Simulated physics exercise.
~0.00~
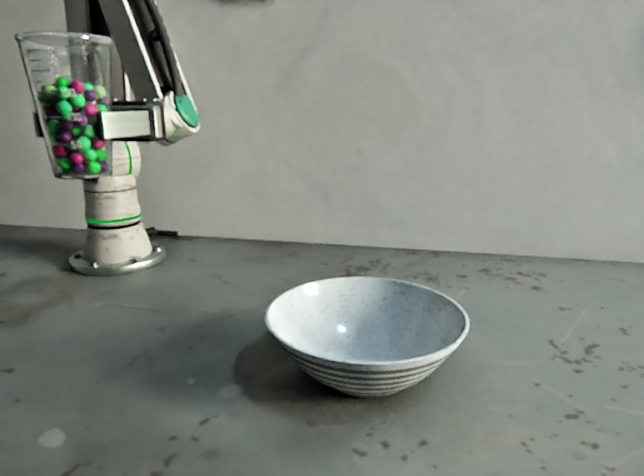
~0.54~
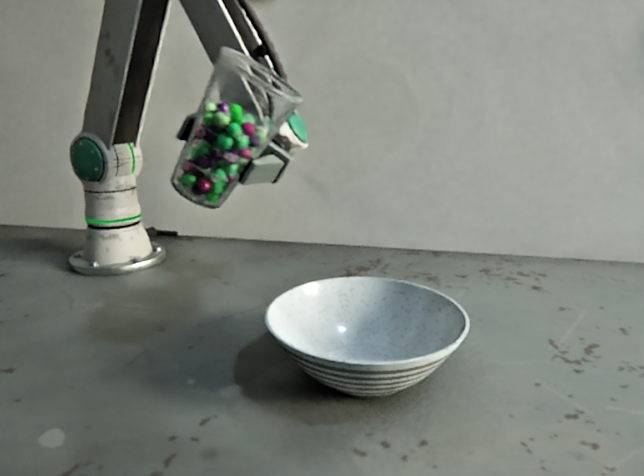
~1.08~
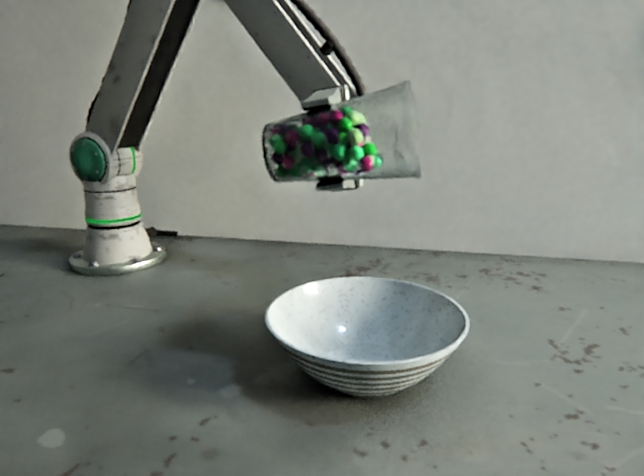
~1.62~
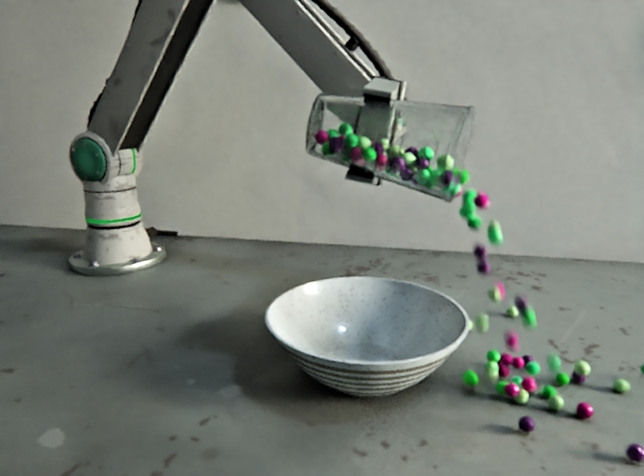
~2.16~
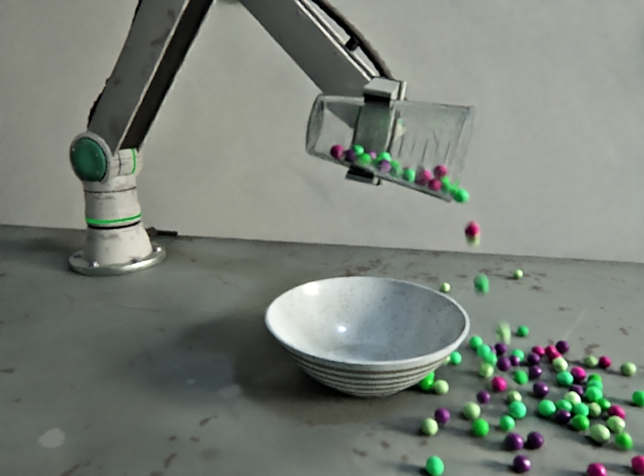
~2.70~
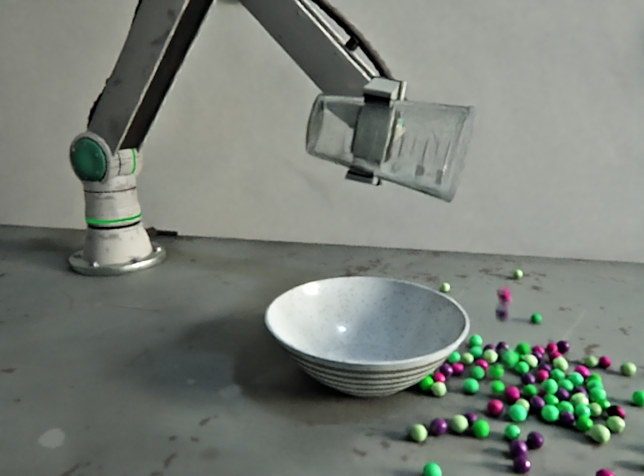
A still camera looks slightly down on a worn grey tabletop against a plain pale wall. A jointed robot arm with green accents stands at the left, gripping a clear beaker full of green, pink and purple round sweets, while a pale ridged bowl sits near the centre. The arm swings the beaker to the right, tipping it onto its side above the bowl. It reaches farther and tilts the mouth downward, and the sweets pour out past the bowl's right rim. They bounce and spread across the table until the beaker is empty, leaving the bowl empty too.
